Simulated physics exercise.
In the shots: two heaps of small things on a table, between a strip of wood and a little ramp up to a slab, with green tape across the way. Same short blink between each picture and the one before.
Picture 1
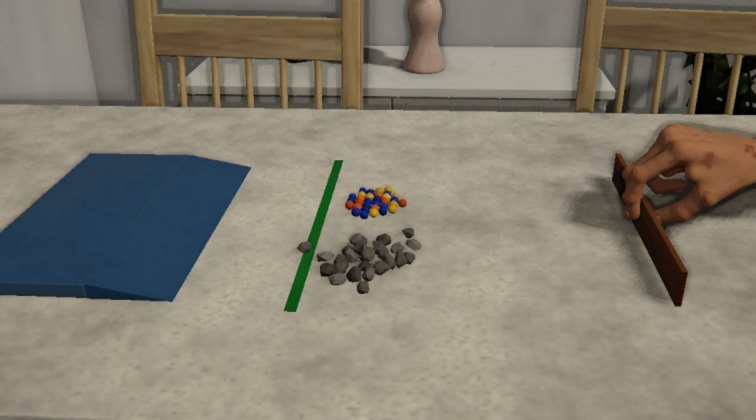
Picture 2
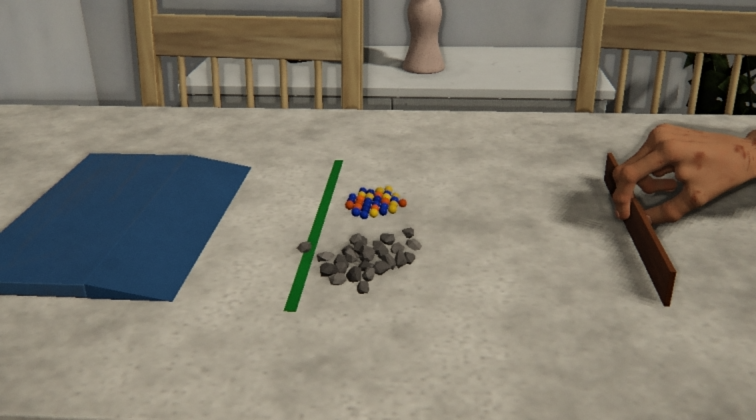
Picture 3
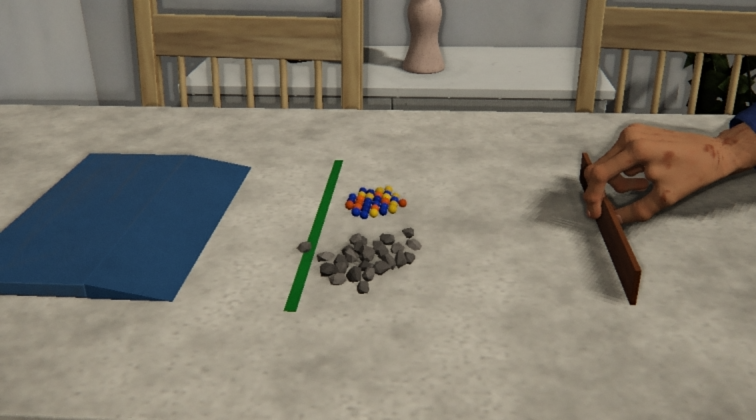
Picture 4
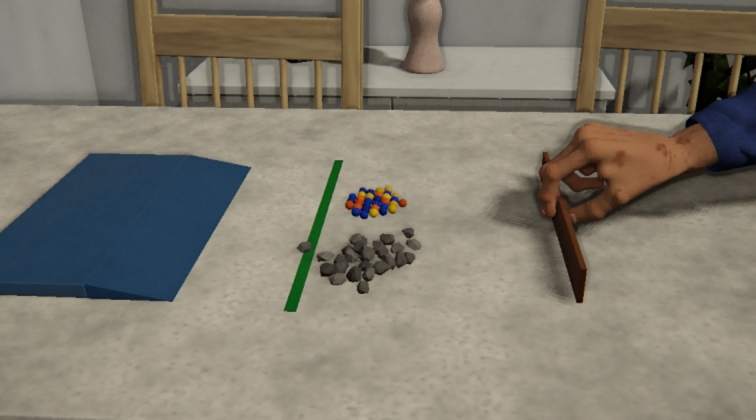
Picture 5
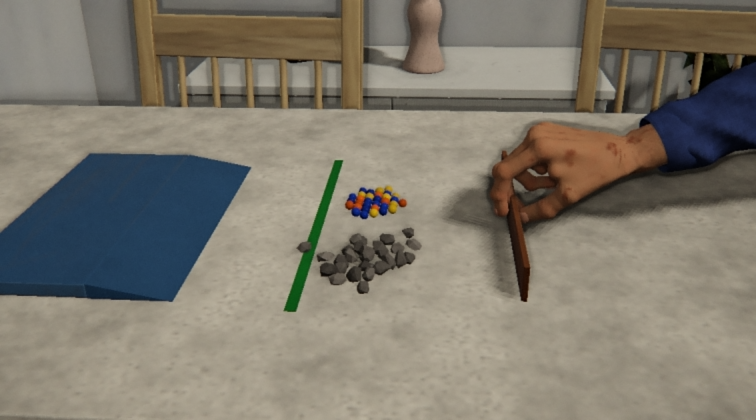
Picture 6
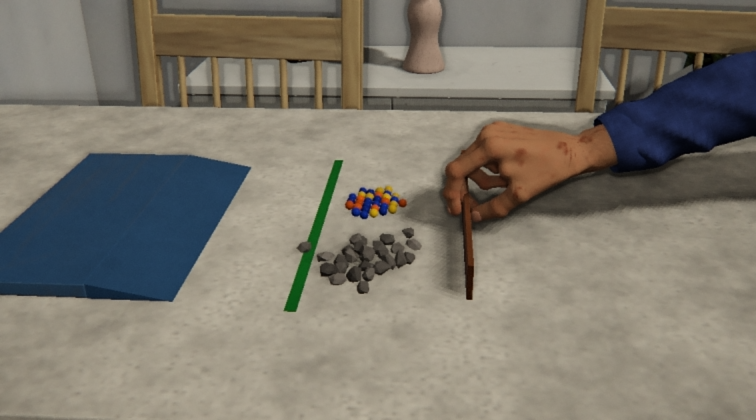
At first, a hand holds an upright brown strip of wood at the right of a table, with colourful beads behind grey gravel, green tape and a blue ramp farther left. The hand then slides the strip leftward, slowly and then faster, bringing it close to the two unmoved heaps.
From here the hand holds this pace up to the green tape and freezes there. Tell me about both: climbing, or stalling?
The front portion? It stays below the top. The back portion? It clears the top, partly.
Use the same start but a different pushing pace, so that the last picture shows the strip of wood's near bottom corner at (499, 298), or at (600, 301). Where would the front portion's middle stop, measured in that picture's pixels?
Lab note: Final centre roughly (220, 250) at the first pace, roughly (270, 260) at the second.
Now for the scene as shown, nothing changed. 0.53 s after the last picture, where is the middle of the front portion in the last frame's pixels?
About (202, 253).
Then, 0.11 s on from there, strip of wood still moving, near (379, 197); front portion the whole lot short of the ramp; back portion the whole lot short of the ramp.
Then, 0.25 s on from there, strip of wood stopped at the green tape; front portion the whole lot short of the ramp; back portion the whole lot short of the ramp.
Then, 0.53 s on from there, strip of wood stopped at the green tape; front portion near a quarter on the ramp, the bulk short of the ramp; back portion near two thirds past the top, near a third on the ramp.
In the end, strip of wood stopped at the green tape; front portion none at all past the top, near a quarter on the ramp, the bulk short of the ramp; back portion all but a few past the top, only a few short of the ramp.
